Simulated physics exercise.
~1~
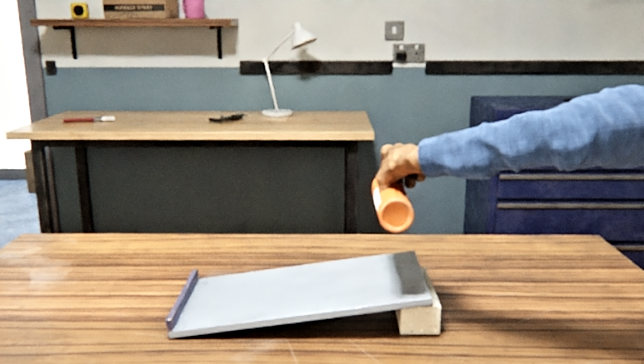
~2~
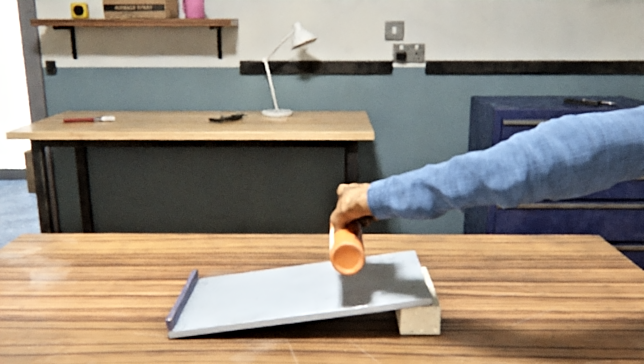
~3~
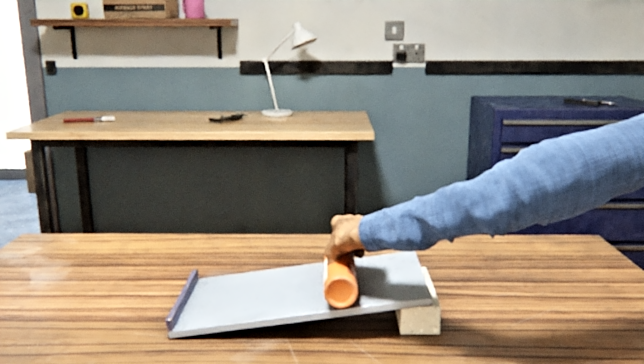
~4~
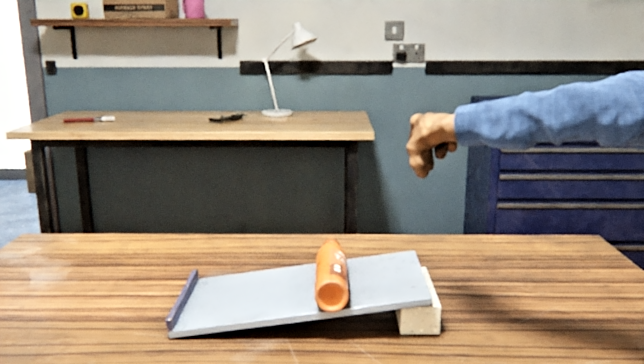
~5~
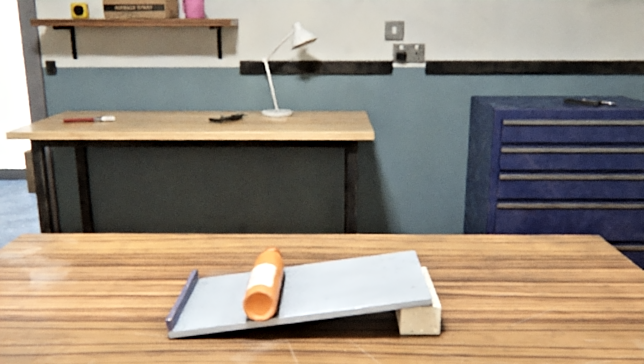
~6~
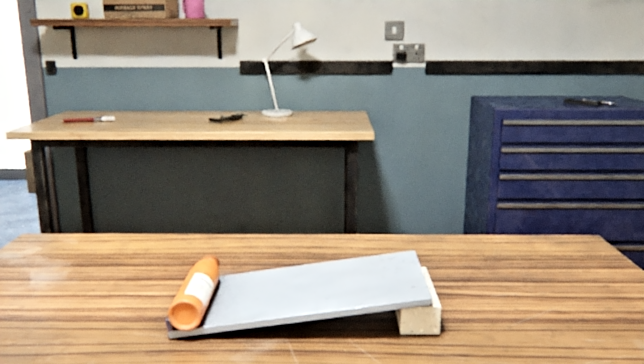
At the start, a hand reaching in from the right holds an orange bottle on its side above the raised end of a grey sloping board, which is propped on a block on a wooden table. The hand moves left and lowers the bottle onto the upper half of the board. It then lets go and draws back to the right, while the bottle begins to roll left. With the arm out of view, the bottle rolls on down the slope. It ends on its side at the low end, against the raised edge of the board.
